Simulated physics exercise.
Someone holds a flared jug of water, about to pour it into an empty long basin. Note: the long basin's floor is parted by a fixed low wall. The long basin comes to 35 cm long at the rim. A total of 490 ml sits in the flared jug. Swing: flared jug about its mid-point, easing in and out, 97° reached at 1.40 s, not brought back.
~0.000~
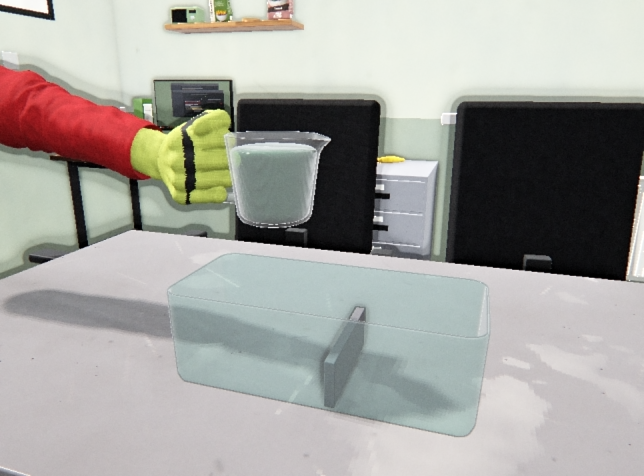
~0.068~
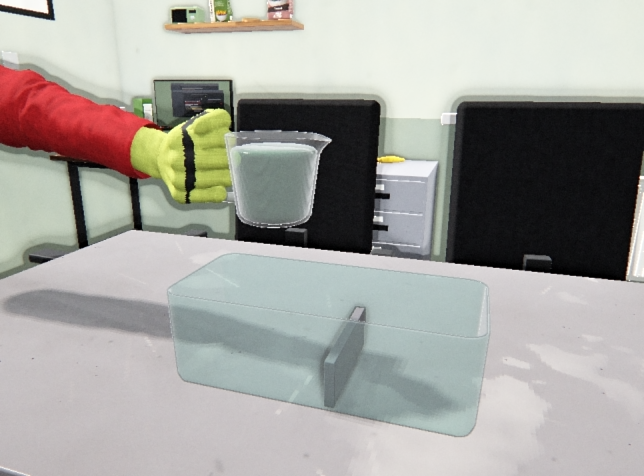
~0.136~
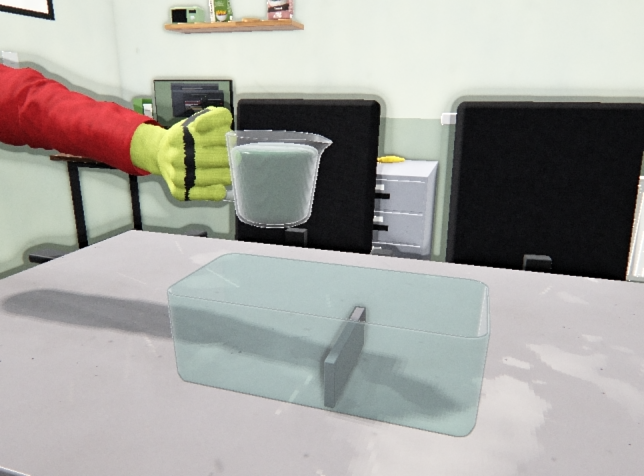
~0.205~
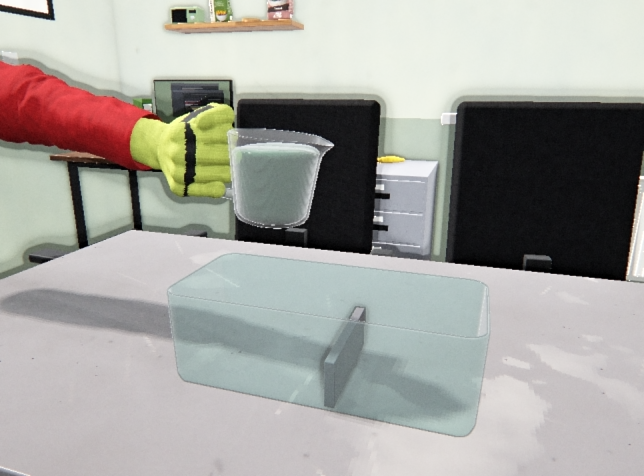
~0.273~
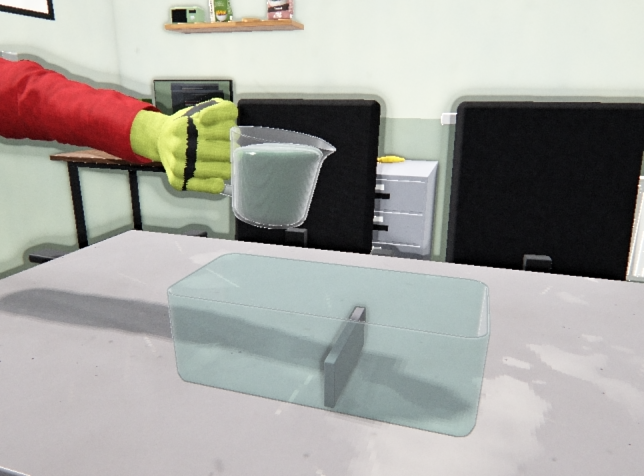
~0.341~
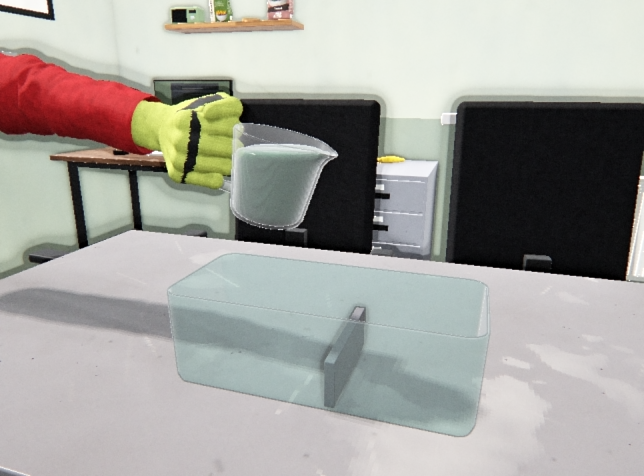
On a pale tabletop, a yellow-green gloved hand slowly tilting a clear jug of water rightward above an empty, divided glass basin.
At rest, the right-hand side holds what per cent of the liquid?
It holds some 91 in every hundred.
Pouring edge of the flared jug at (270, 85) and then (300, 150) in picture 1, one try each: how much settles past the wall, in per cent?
Respectively 20 and 50 %.
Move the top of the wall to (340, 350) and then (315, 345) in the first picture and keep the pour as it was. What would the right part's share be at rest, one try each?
The first try gives 95 percent and the second 95 percent.
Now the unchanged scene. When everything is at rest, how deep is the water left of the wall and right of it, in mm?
On the left it stands about 2 mm, on the right about 22 mm.
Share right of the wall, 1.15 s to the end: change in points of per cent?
A gain, roughly 26 percent.
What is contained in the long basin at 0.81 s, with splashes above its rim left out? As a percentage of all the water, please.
About 12 per cent.
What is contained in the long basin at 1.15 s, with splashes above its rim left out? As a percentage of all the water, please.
Near 66 per cent of the total.
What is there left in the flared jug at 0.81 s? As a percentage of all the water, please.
Roughly 72 per cent.
By 0.81 s the tilt is 60° and 71 per cent is still to pour, 0 is left of the wall and 12 right of it.
By 1.15 s the tilt is 90° and 20 per cent is still to pour, 0 is left of the wall and 66 right of it.
By 1.51 s the tilt is 97° and 1 per cent is still to pour, 6 is left of the wall and 91 right of it.
By 1.90 s the tilt is 97° and 0 per cent is still to pour, 9 is left of the wall and 91 right of it.
At rest 9 per cent lies left of the wall, 91 right of it and 0 outside.
